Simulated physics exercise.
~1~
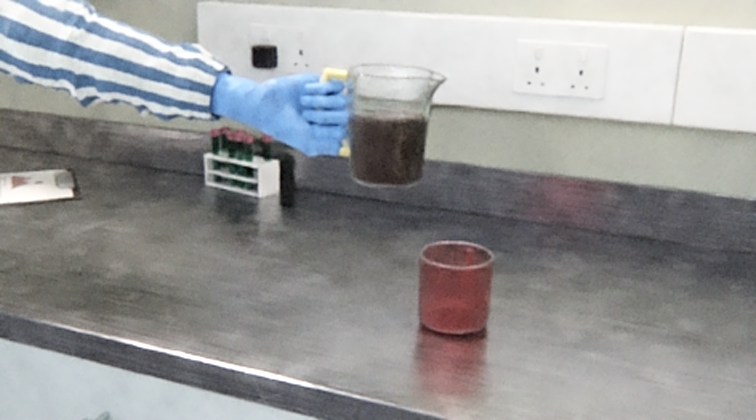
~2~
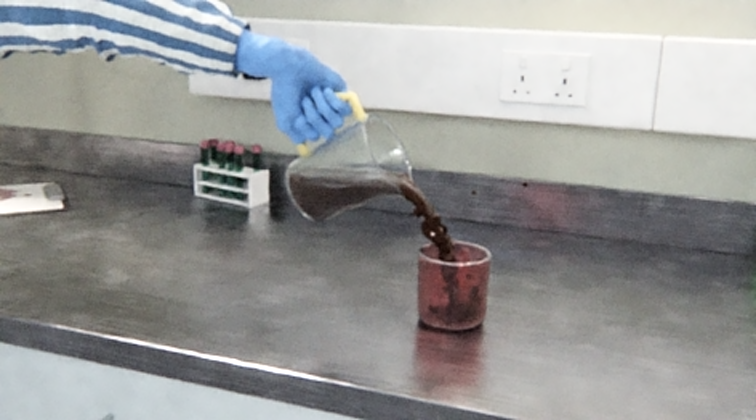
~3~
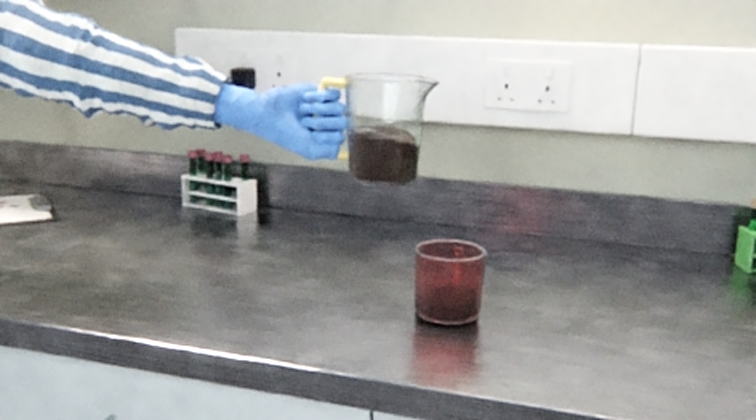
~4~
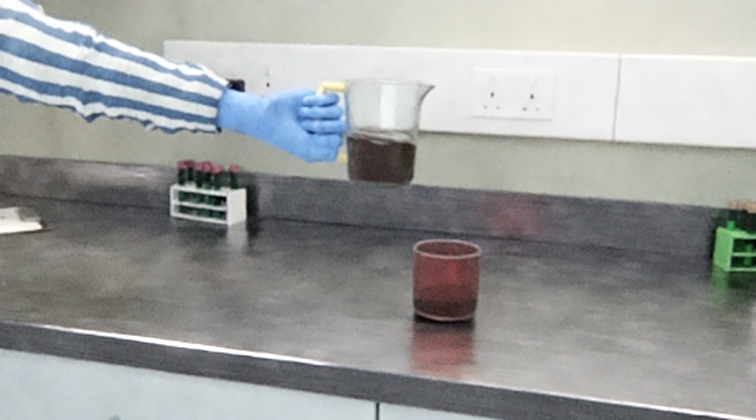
Gloved hand tilting a glass pitcher of dark brown liquid, pouring some into a reddish cup, then holding the pitcher level again.
